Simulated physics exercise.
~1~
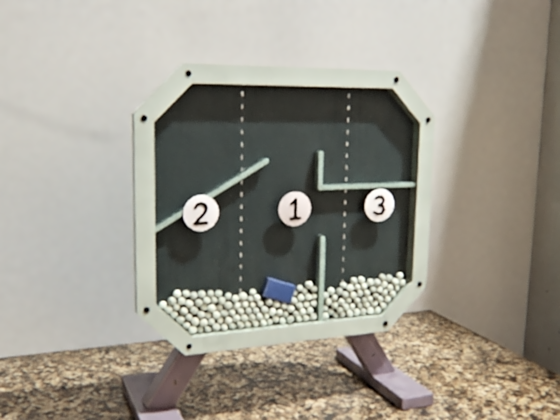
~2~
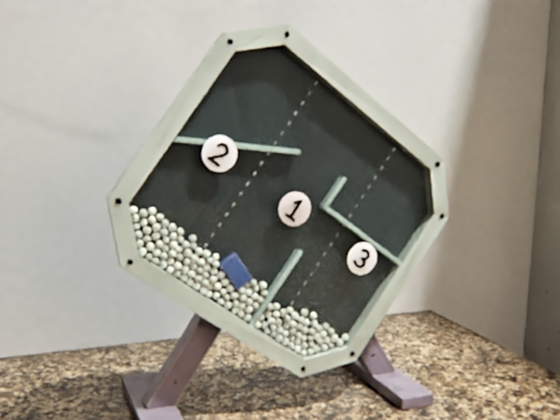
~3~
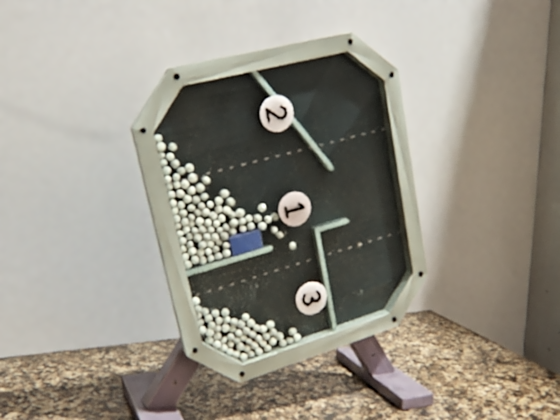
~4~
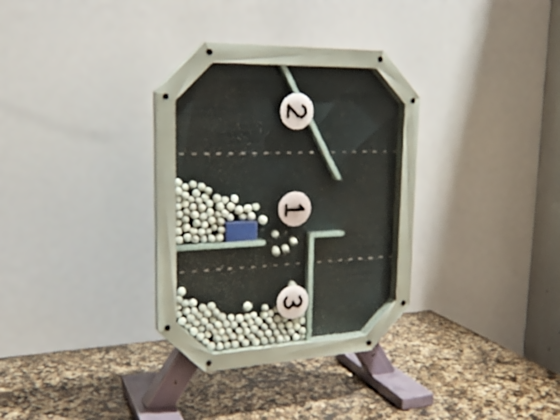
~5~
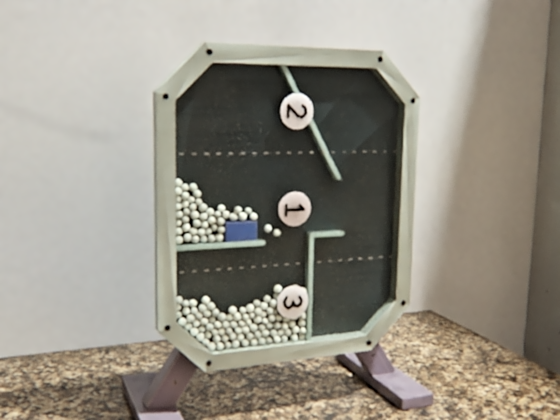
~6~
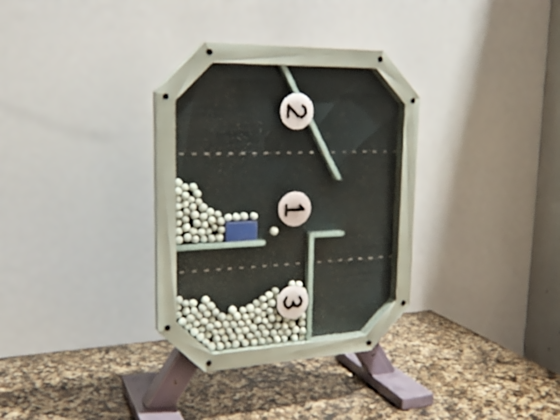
White beads and a blue block lie at the bottom of an upright, clear-faced box with a pale green frame, seen from the front on a speckled countertop against a pale wall. The box, on purple-grey feet, has a dark back, green bars and three round number labels. It turns clockwise a quarter turn, and the beads slide toward the lower left with the block among them. A bar, now level, holds some beads and the block on the left while others spill past its end. The flow dwindles, leaving a larger heap at the bottom and the block resting on the ledge.
